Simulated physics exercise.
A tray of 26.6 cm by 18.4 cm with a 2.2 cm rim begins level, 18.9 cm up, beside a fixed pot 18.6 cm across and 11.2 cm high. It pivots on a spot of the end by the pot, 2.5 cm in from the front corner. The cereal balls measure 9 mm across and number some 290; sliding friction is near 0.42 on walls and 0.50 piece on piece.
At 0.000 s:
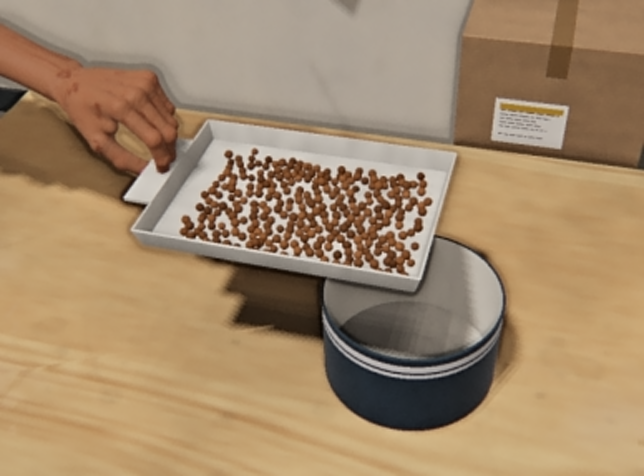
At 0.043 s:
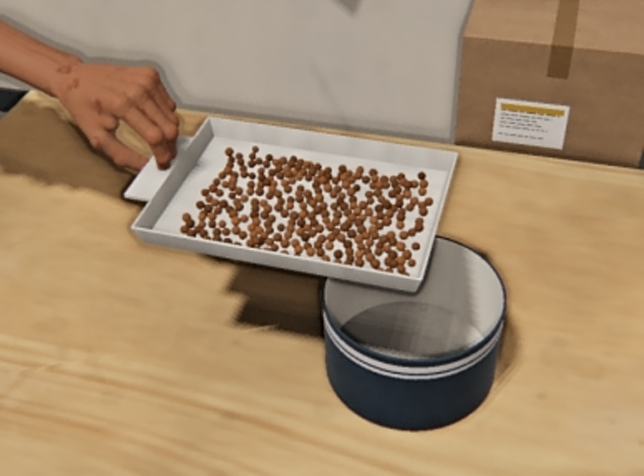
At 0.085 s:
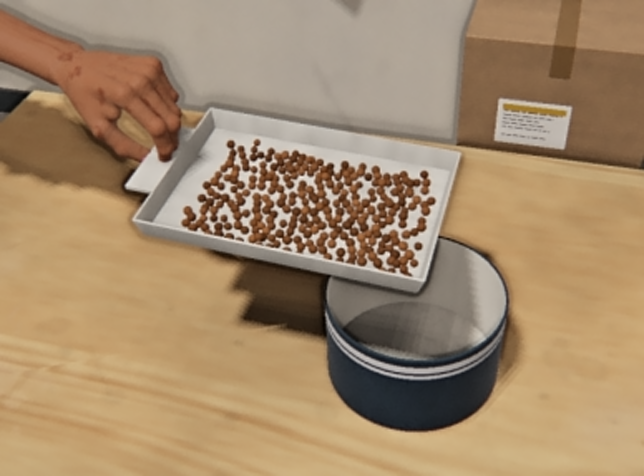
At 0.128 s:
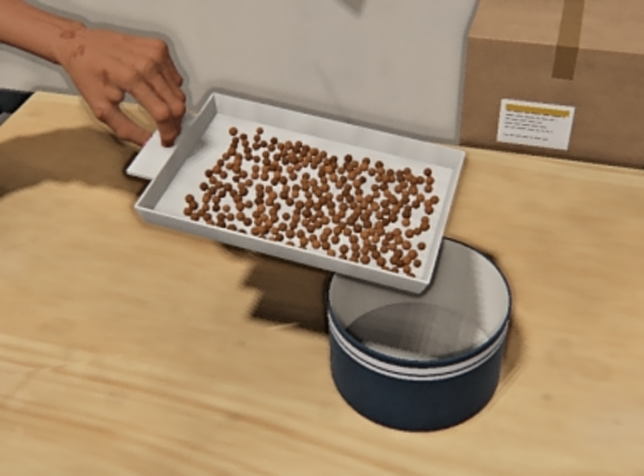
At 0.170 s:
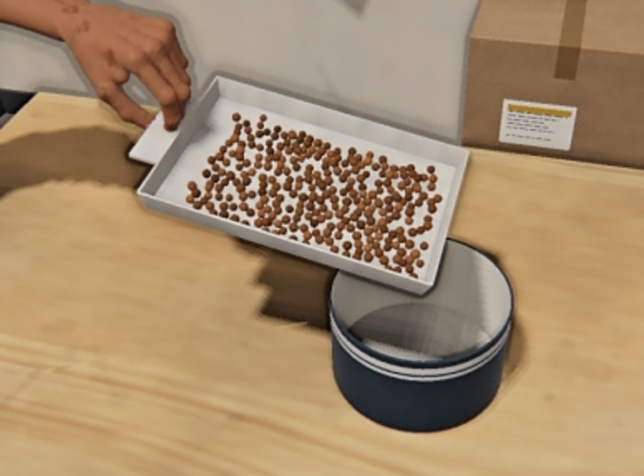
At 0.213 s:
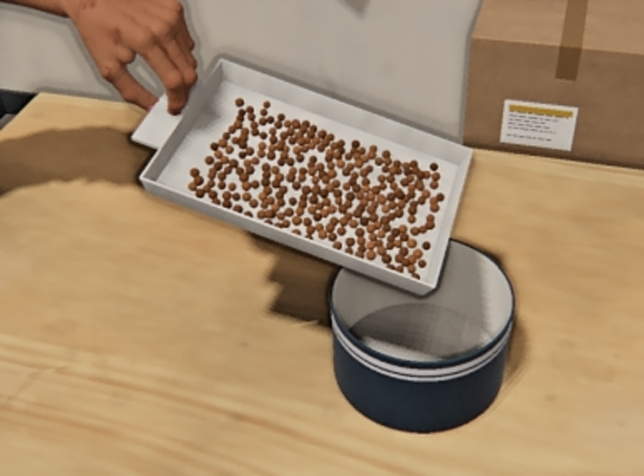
A hand at the upper left grips the tab of a shallow white tray spread with small brown cereal balls, seen from above at an angle over a pale wooden tabletop. A dark blue pot with white stripes and a light interior stands under the tray's right end, and a labelled cardboard box sits behind. The hand raises the tray's left end, slowly then faster, slanting it down rightward while the balls stay spread across it.
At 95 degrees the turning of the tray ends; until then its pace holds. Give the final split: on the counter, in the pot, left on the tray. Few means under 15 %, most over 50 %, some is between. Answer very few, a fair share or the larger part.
Counter: The larger part, pot: A fair share, tray: Very few.
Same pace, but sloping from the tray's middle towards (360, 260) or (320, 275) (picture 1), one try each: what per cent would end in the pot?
Some 5 and 5 per cent.
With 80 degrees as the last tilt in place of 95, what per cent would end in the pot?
It would be near 35 per cent.
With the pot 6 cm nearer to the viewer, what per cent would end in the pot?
In that case some 65 per cent.
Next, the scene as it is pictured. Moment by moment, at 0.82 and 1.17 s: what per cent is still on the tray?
In turn: 100, 10.
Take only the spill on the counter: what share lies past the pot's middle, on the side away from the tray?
Roughly 100 per cent.
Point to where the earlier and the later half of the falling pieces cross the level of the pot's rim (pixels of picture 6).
First near (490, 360), later near (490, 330).
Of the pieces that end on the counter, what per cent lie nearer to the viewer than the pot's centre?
Roughly 80 per cent.
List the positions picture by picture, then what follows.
In the first picture, tray tilt 0 degrees, front corners at (140, 227) and (414, 273); middle of the pieces at (312, 205); pot at (413, 291).
In the second picture, tray tilt 1 degrees, front corners at (140, 225) and (416, 274); middle of the pieces at (313, 203).
In the third picture, tray tilt 3 degrees, front corners at (142, 217) and (419, 275), lowest corner right front; middle of the pieces at (315, 200).
In the fourth picture, tray tilt 7 degrees, front corners at (144, 204) and (423, 276), lowest corner right front; middle of the pieces at (319, 193).
In the fifth picture, tray tilt 12 degrees, front corners at (146, 190) and (427, 278), lowest corner right front; middle of the pieces at (322, 187).
In the sixth picture, tray tilt 16 degrees, front corners at (150, 176) and (429, 280), lowest corner right front; middle of the pieces at (326, 180); pot at (422, 293). Its pace works out near 105 degrees a second.
After 0.58 s, tilt 55 degrees; the tray holds 100 %, the pot 0 %.
Then, at 0.82 s, tilt 80 degrees; the tray holds 100 %, the pot 0 %.
Then, at 1.17 s, tilt 95 degrees; the tray holds 10 %, the pot 20 %.
At rest (2.1 s), counter 70 %, pot 30 %, tray 0 %.
